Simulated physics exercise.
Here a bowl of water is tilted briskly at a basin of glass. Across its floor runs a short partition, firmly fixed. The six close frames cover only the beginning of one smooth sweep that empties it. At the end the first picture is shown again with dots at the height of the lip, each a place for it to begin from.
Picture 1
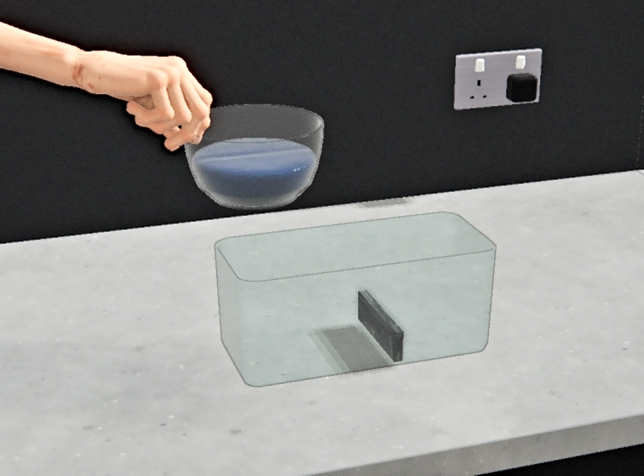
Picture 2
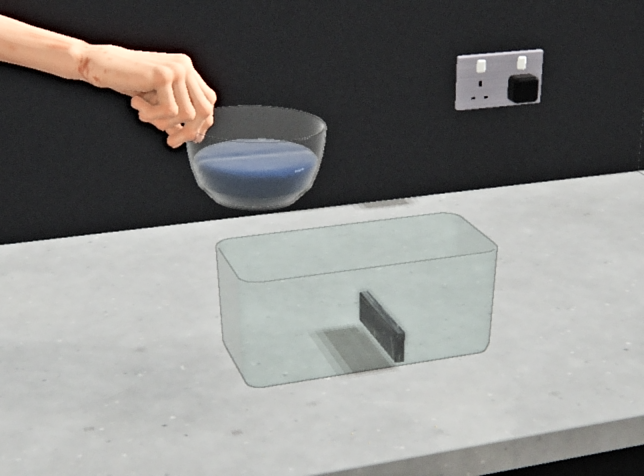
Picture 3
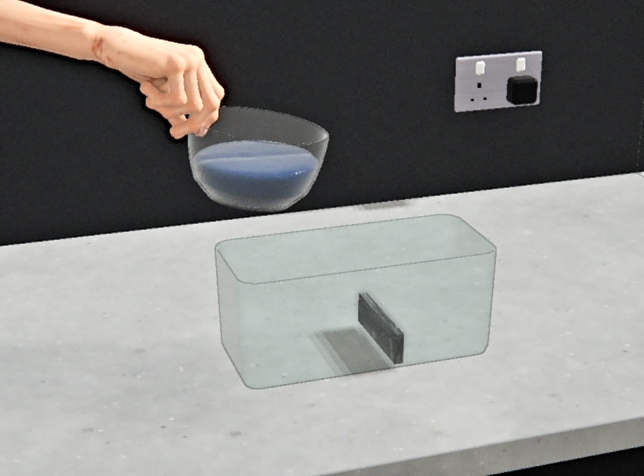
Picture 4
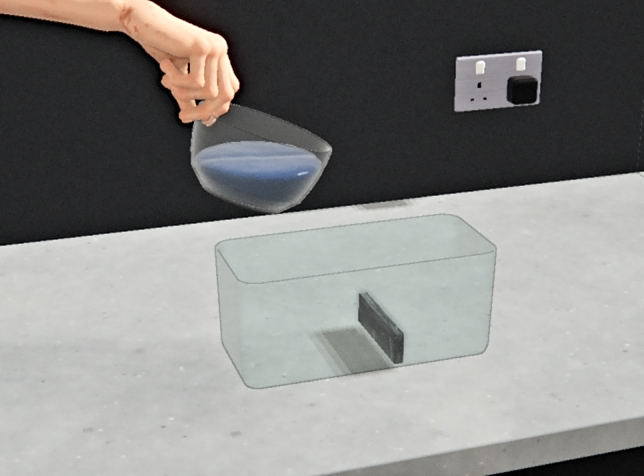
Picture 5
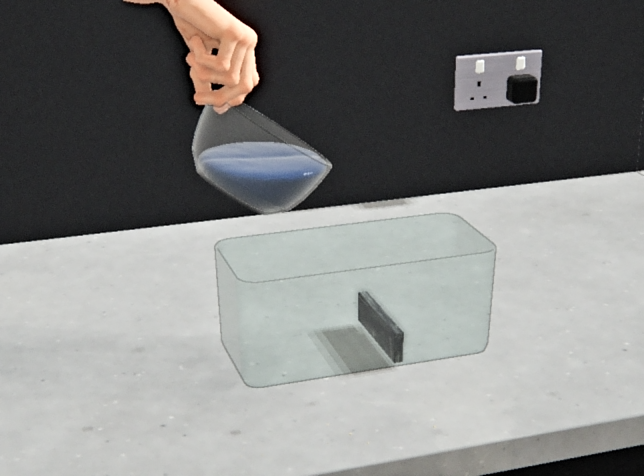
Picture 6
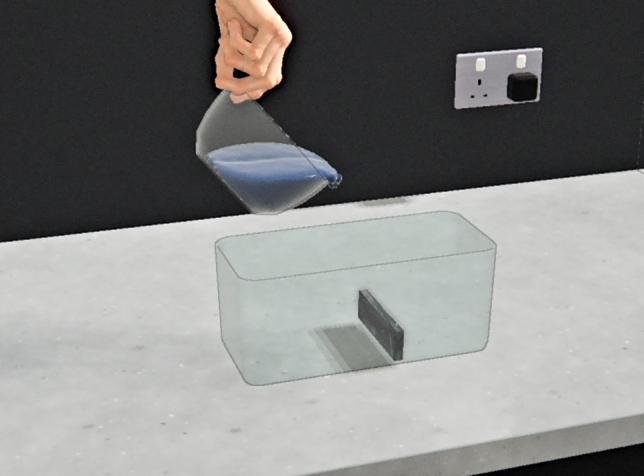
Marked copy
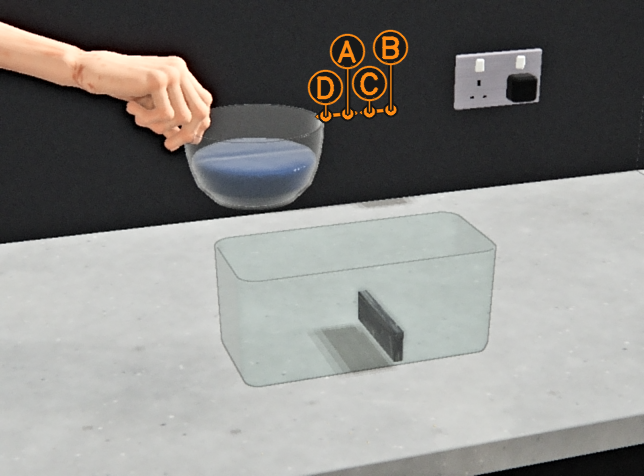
On a pale counter against a dark wall, a hand held a bowl of blue water above a glass basin with a short partition, then tilted it steeply rightward until water slipped over the lip.
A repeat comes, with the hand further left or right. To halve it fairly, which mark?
A works best here.
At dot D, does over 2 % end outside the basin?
No.
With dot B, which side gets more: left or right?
The right side.
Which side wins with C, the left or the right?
The right one.
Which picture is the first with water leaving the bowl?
In picture 6.
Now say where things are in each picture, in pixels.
Upright, lip at (317, 116); basin from (241, 385) to (486, 347); top of the wall at (380, 310); nothing has left yet, in the first picture.
Tipped about 3°, lip at (320, 120); nothing has left yet, in the second picture.
Tipped about 10°, lip at (322, 129); nothing has left yet, in the third picture.
Tipped about 21°, lip at (326, 143); nothing has left yet, in the fourth picture.
Tipped about 35°, lip at (326, 159); nothing has left yet, in the fifth picture.
Tipped about 51°, lip at (322, 176); water is over the lip, down to (330, 182), in the sixth picture.
On the marked copy, A at (347, 113); B at (390, 109); C at (369, 111); D at (325, 115).
With A, about 49 % ends left of the wall and 51 % right of it.
With B, about 12 % ends left of the wall and 88 % right of it.
With C, about 13 % ends left of the wall and 87 % right of it.
With D, about 84 % ends left of the wall and 16 % right of it.
